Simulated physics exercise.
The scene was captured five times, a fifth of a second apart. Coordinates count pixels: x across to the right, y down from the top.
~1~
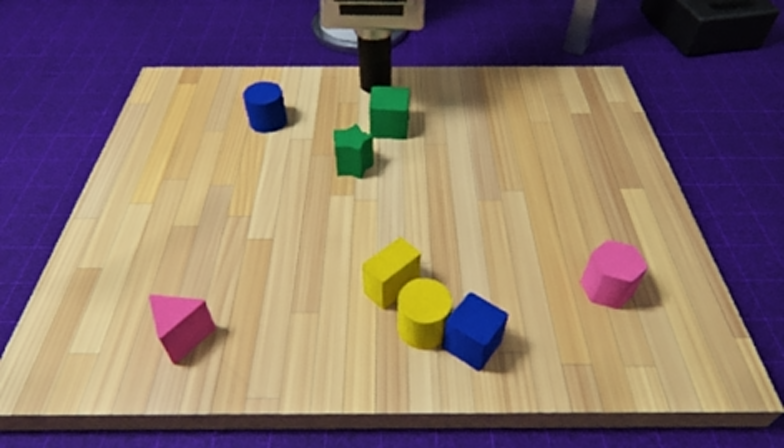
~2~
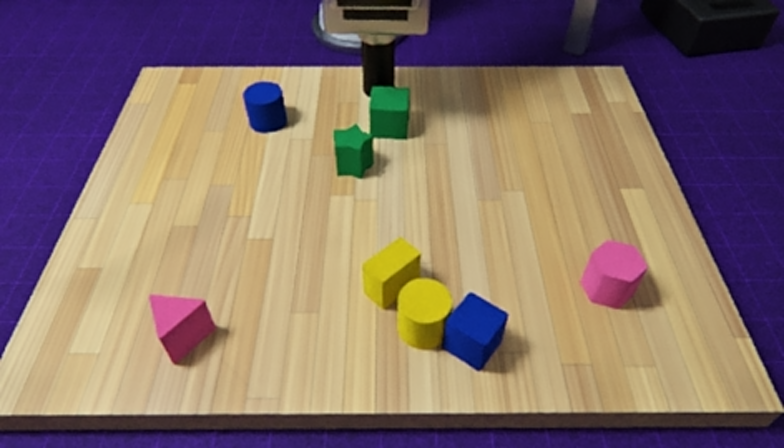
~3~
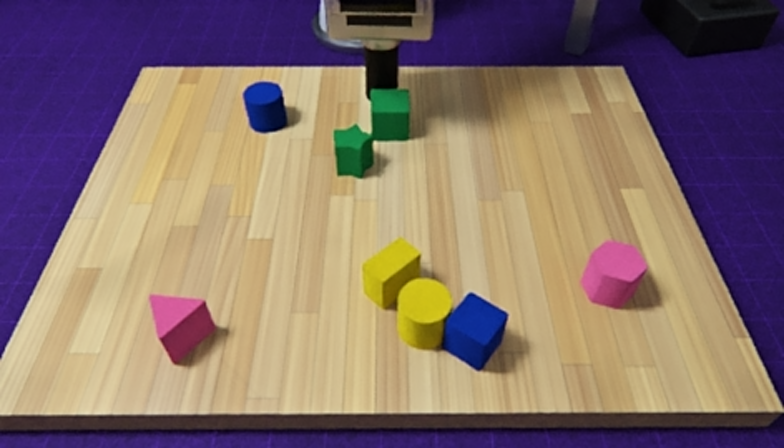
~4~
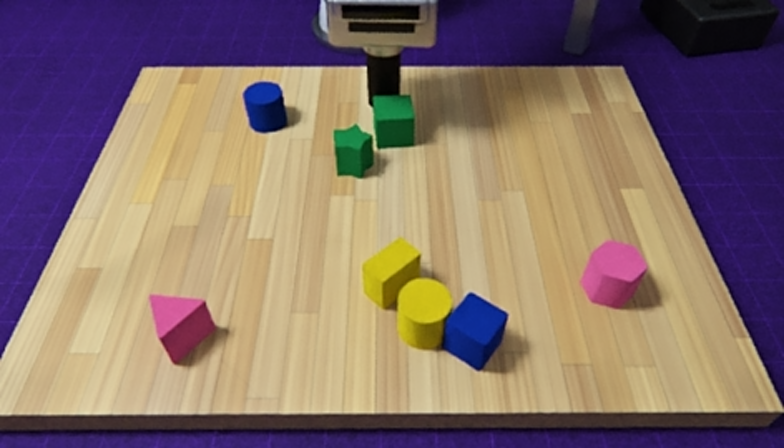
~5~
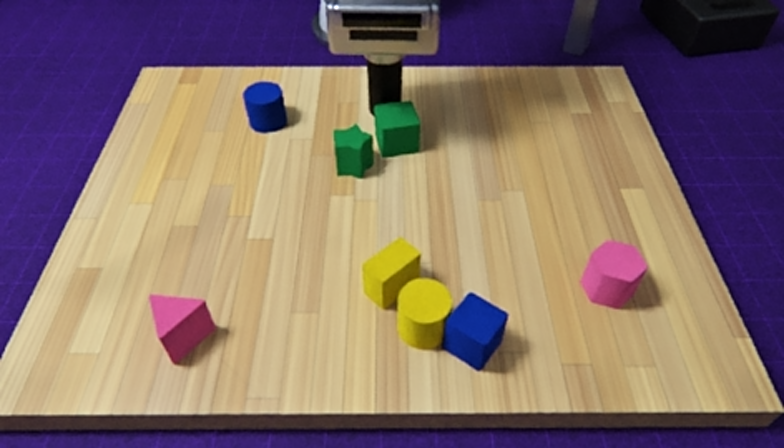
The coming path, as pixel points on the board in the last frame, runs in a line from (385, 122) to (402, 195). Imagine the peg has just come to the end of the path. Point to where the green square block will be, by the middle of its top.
I expect it at (441, 178).
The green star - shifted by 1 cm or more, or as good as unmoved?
It keeps its position.
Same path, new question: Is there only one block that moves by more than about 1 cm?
Yes, it checks out.
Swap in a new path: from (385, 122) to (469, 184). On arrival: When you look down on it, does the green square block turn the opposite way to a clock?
No, that is not what happens.
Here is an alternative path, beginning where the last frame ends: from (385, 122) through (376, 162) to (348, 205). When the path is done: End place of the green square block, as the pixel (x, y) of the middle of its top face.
(411, 144)
What follows on the original path. One third of the way, peg (391, 132); green square block (410, 137), turned 20° anticlockwise.
Two thirds of the way, peg (397, 156); green square block (424, 160), turned 40° anticlockwise.
At the end, peg (402, 182); green star in place; green square block (441, 178), turned 60° anticlockwise.
